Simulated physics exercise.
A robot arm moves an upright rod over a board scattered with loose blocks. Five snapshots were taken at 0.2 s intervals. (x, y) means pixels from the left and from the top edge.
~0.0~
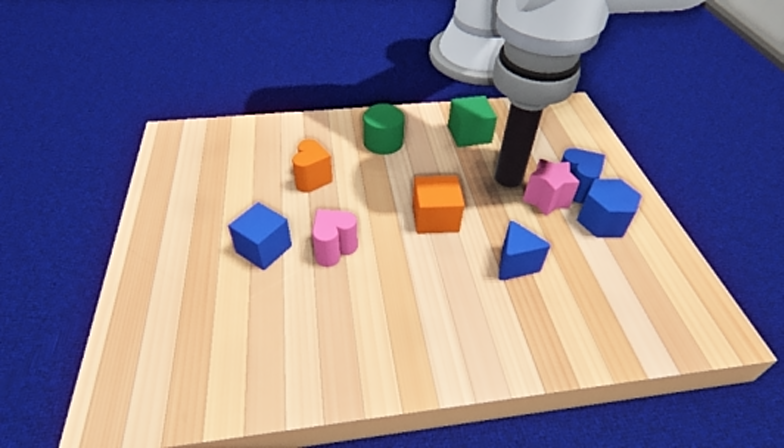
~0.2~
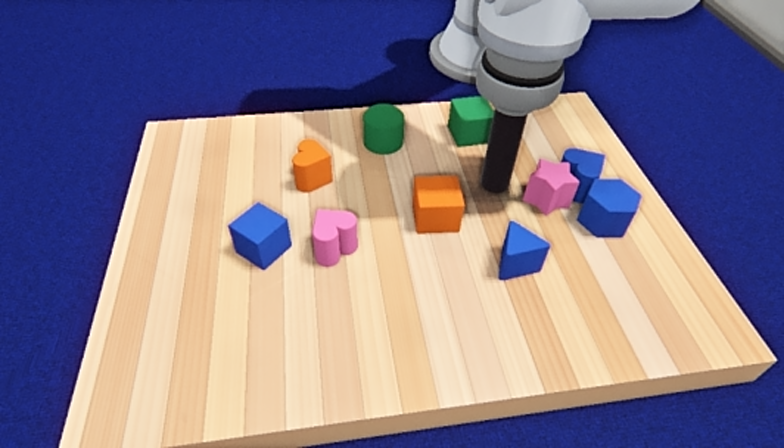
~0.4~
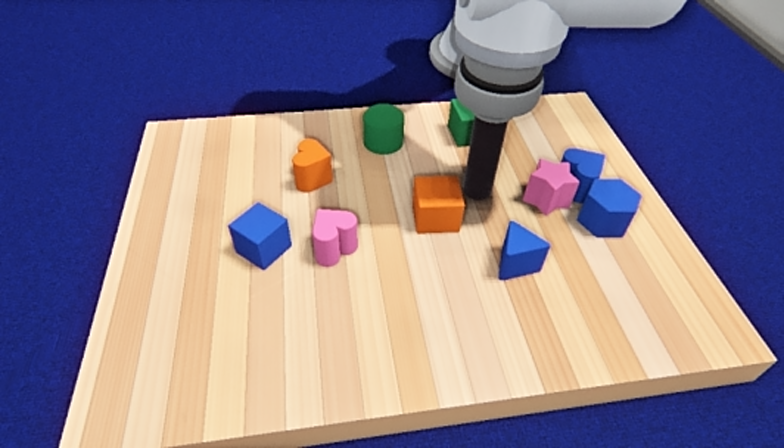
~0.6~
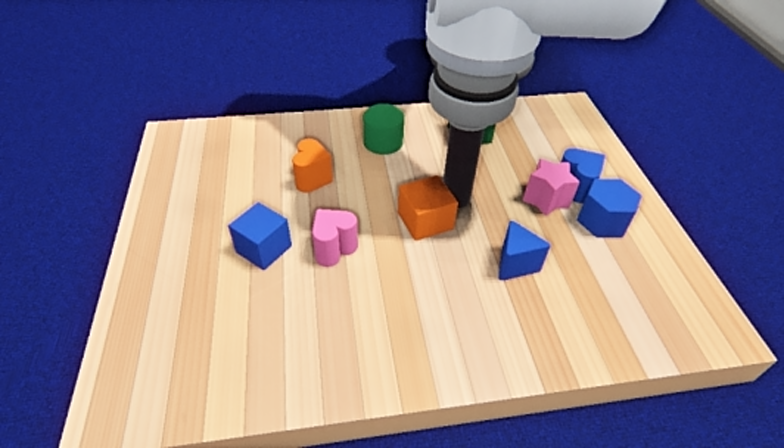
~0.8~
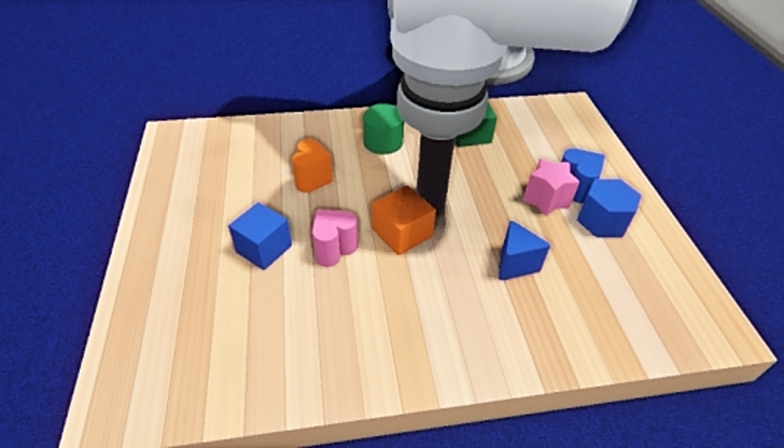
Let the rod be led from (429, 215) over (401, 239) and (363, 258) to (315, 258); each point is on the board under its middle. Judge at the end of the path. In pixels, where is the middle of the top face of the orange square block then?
Its top face will be centred at roughly (301, 264).
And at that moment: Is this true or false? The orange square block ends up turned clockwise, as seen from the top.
Verdict: False.
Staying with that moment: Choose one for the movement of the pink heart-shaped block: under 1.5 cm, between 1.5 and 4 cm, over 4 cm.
The block shifts more than 4 cm.
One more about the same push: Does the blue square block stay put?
That would be a no.
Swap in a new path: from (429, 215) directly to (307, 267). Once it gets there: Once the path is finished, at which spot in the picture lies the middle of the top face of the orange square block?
The answer is (342, 265).
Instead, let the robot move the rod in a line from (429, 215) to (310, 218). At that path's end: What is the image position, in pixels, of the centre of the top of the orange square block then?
By then it is at (377, 219).
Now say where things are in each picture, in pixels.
In the first frame, rod tip at (509, 178); block tops, blue square block at (257, 221); pink heart-shaped block at (332, 222); orange square block at (439, 190).
In the second frame, rod at (495, 184); blocks unchanged.
In the third frame, rod at (477, 190); blocks unchanged.
In the fourth frame, rod at (456, 198); orange square block at (428, 193).
In the fifth frame, rod at (430, 207); blue square block at (257, 221); pink heart-shaped block at (332, 222); orange square block at (404, 205).
What follows on the original path. One third of the way, rod at (400, 232); pink heart-shaped block at (312, 228); orange square block at (365, 228), turned 15° clockwise.
Two thirds of the way, rod at (362, 250); blue square block at (242, 219); pink heart-shaped block at (268, 239), turned 45° clockwise; orange square block at (326, 250).
At the end, rod at (314, 250); blue square block at (240, 218), turned 15° clockwise; pink heart-shaped block at (257, 247), turned 75° clockwise; orange square block at (301, 264), turned 40° anticlockwise.
